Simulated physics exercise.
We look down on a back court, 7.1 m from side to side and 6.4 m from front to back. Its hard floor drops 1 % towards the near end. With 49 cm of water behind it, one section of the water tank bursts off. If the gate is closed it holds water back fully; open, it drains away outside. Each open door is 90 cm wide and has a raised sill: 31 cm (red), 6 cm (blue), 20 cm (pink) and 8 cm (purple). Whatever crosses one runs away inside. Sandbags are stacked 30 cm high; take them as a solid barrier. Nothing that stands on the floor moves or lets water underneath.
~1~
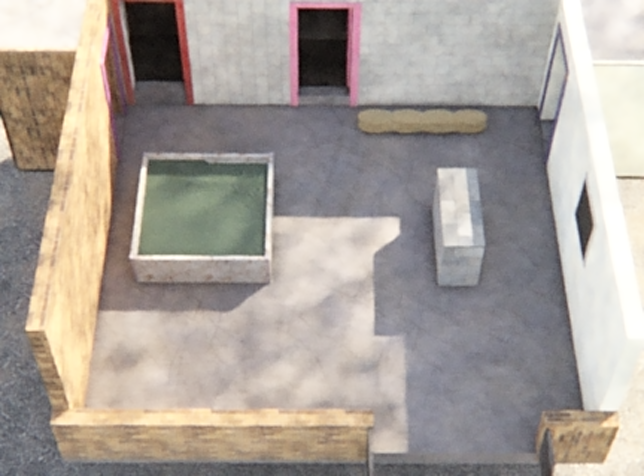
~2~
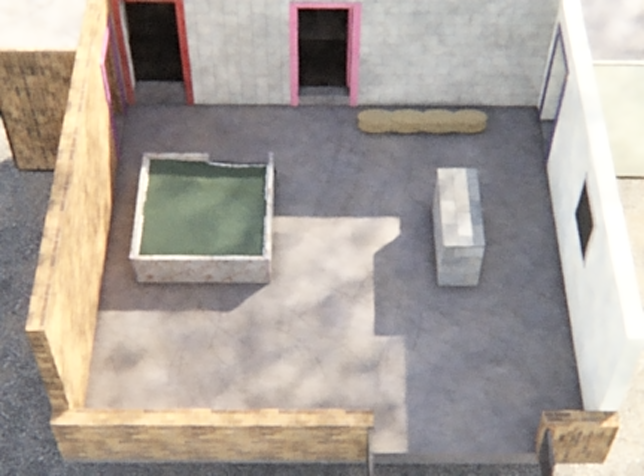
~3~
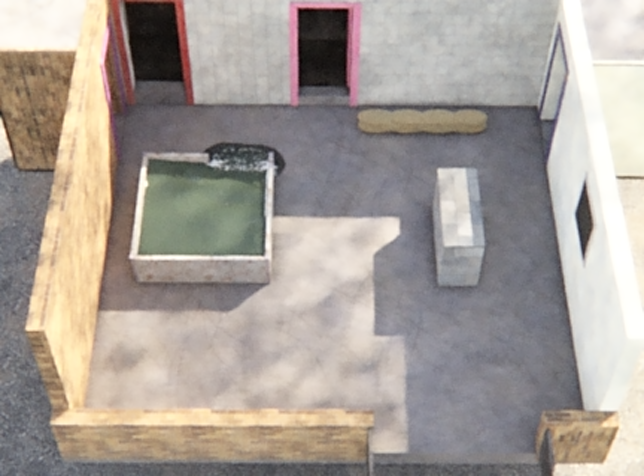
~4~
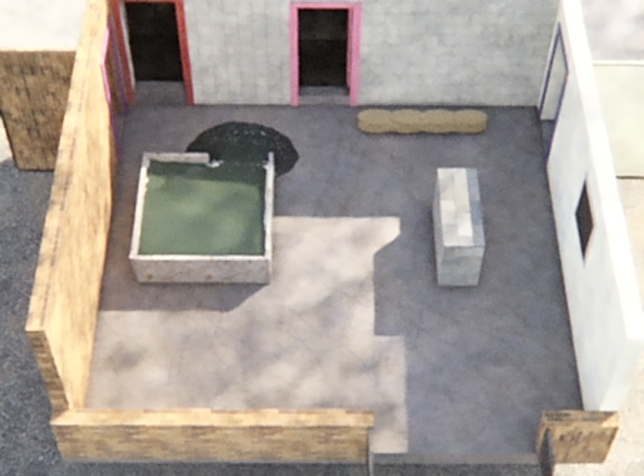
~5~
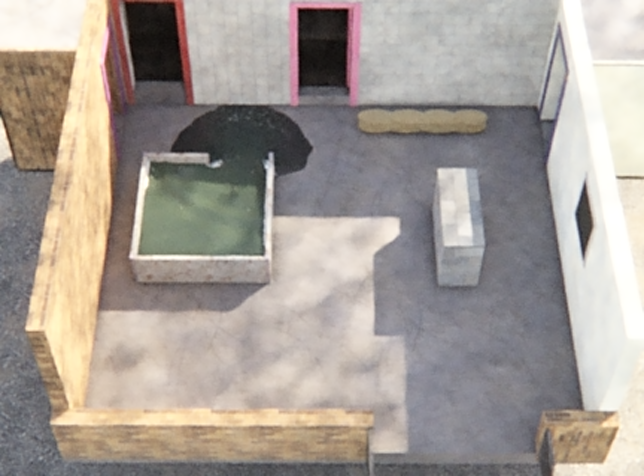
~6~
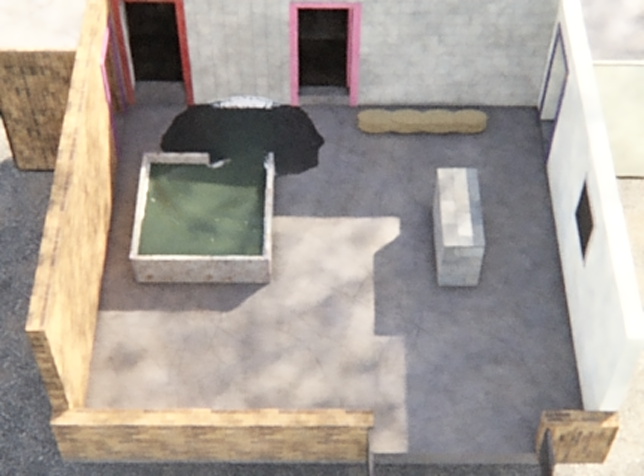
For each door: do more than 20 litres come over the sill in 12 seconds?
Door by door: At the red door it does not reach the limit; at the blue door it passes the limit; at the pink door it stays under the limit; at the purple door it exceeds the limit.
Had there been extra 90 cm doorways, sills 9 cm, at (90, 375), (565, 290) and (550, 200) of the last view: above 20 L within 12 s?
In that order: Not over, under, below.
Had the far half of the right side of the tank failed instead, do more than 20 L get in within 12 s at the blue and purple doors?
Against that limit: Blue over, purple under.
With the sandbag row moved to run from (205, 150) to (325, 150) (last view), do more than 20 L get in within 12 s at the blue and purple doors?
Against that limit: Blue under, purple over.
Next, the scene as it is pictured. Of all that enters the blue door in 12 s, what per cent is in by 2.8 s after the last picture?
Some 10 per cent by then.
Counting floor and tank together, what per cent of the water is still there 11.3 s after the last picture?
About 84 per cent.
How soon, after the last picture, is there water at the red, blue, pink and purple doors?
Red 0.3 s, blue 2.4 s, pink 0.3 s, purple 1.1 s.
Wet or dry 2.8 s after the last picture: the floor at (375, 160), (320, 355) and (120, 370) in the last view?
In that order: Under water, dry, not reached.
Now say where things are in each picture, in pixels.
The water tank at (205, 208) is whole and still, 49 cm deep, in the first picture.
Water pours out on the water tank's far side and has run 0.5 m, to a hidden place; typically 9 cm deep outside, 49 cm at the water tank's back, in the second picture.
Water pours out on the water tank's far side and has run 0.8 m, to (214, 149); typically 8 cm deep outside, 49 cm at the water tank's back, in the third picture.
The front is at (230, 126), 1.2 m from the gap on the water tank's far side; 1.5 m2 of floor is under water; 49 cm left at the back of the water tank, in the fourth picture.
Water pours out on the water tank's far side and has run 1.7 m, to (232, 105); typically 5 cm deep outside, 49 cm at the water tank's back, in the fifth picture.
Water pours out on the water tank's far side and has run 1.9 m, to (291, 105); typically 5 cm deep outside, 49 cm at the water tank's back, in the sixth picture.
Then, 0.7 s after the last picture water covers 10 % of the floor and is deepest (28 cm) near (252, 108); red door 10 cm at the sill, 0 L in, blue door not reached, pink door 16 cm at the sill, 0 L in, purple door not reached.
Then, 1.5 s after the last picture water covers 15 % of the floor and is deepest (28 cm) near (252, 108); red door 12 cm at the sill, 0 L in, blue door not reached, pink door 18 cm at the sill, 0 L in, purple door 14 cm at the sill, 3 L in.
Then, 2.8 s after the last picture water covers 30 % of the floor and is deepest (25 cm) near (535, 109); red door 13 cm at the sill, 0 L in, blue door 10 cm at the sill, 6 L in, pink door 14 cm at the sill, 0 L in, purple door 16 cm at the sill, 47 L in.
Then, 6.3 s after the last picture water covers 70 % of the floor and is deepest (12 cm) near (535, 109); red door 8 cm at the sill, 0 L in, blue door 8 cm at the sill, 44 L in, pink door 9 cm at the sill, 0 L in, purple door 10 cm at the sill, 103 L in.
Then, 11.3 s after the last picture water covers 85 % of the floor and is deepest (8 cm) near (81, 436); red door 5 cm at the sill, 0 L in, blue door 5 cm at the sill, 56 L in, pink door 5 cm at the sill, 0 L in, purple door 5 cm at the sill, 109 L in.
